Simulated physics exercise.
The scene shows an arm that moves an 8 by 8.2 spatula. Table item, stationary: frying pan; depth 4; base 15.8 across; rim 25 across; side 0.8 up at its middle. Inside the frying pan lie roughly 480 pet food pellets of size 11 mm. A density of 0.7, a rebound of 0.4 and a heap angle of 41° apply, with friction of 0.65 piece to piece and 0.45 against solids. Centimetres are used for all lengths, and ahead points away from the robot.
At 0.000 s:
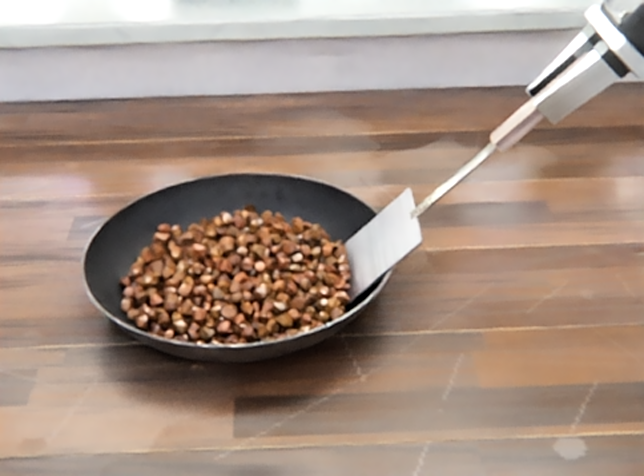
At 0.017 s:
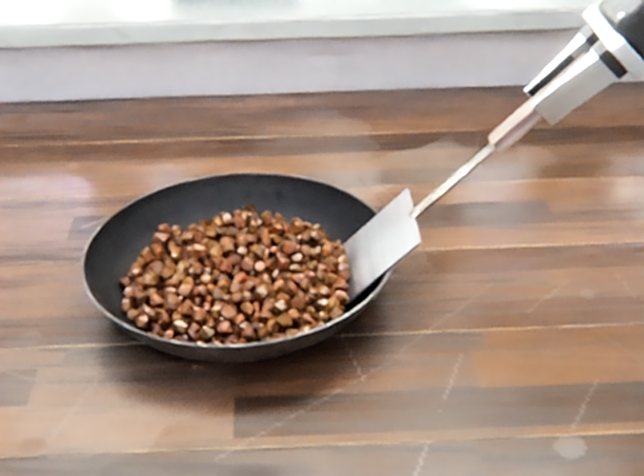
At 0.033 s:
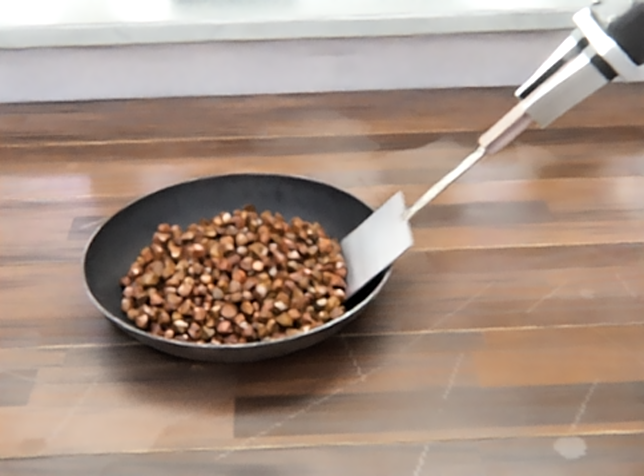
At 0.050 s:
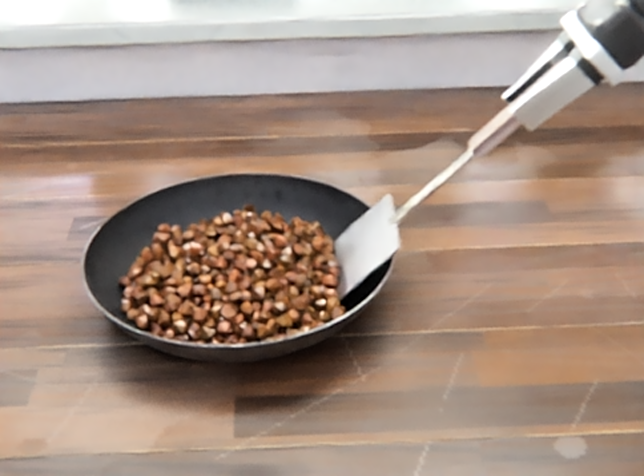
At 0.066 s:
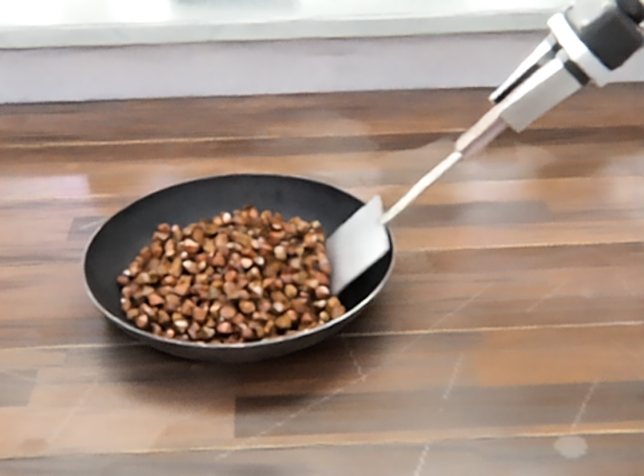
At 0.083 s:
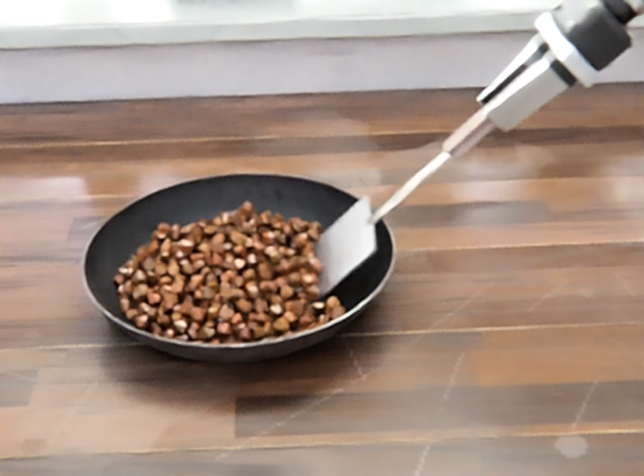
To begin with, a robotic arm holds a flat, pale spatula at a slant against the right side of a dark frying pan heaped with small brown pieces on a wooden surface. The arm then moves the spatula slowly left, nudging the nearest pieces slightly while the pan stays still.
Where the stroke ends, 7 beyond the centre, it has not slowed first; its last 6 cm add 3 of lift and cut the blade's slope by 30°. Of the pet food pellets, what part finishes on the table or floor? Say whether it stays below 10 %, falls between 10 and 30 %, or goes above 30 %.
It stays below 10 %.
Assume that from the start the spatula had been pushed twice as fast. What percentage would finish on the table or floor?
15 per cent, roughly.
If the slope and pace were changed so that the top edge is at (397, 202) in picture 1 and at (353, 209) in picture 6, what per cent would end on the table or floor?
It comes to something like 5 %, give or take.
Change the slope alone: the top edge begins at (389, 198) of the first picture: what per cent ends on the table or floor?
Some 5 per cent.
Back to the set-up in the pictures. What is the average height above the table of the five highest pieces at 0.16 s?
About 4 cm.
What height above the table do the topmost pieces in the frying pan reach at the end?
Some 6.0 cm above the table.
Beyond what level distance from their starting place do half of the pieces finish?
The value is roughly 4 cm.
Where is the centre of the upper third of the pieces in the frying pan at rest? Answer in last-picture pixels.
It is centred near (136, 258).
After 0.16 s, sloping 45°, highest piece 4 above the table; 482 in the frying pan.
After 0.24 s, sloping 32°, highest piece 5 above the table; 481 in the frying pan, 1 on the blade or in flight.
After 0.48 s, sloping 15°, highest piece 6 above the table; 463 in the frying pan, 16 on the table or floor, 3 on the blade or in flight.
After 1.53 s, sloping 15°, highest piece 5 above the table; 462 in the frying pan, 20 on the table or floor.
In the end, 462 in the frying pan, 20 on the table or floor. That is 4 % on the table or floor.
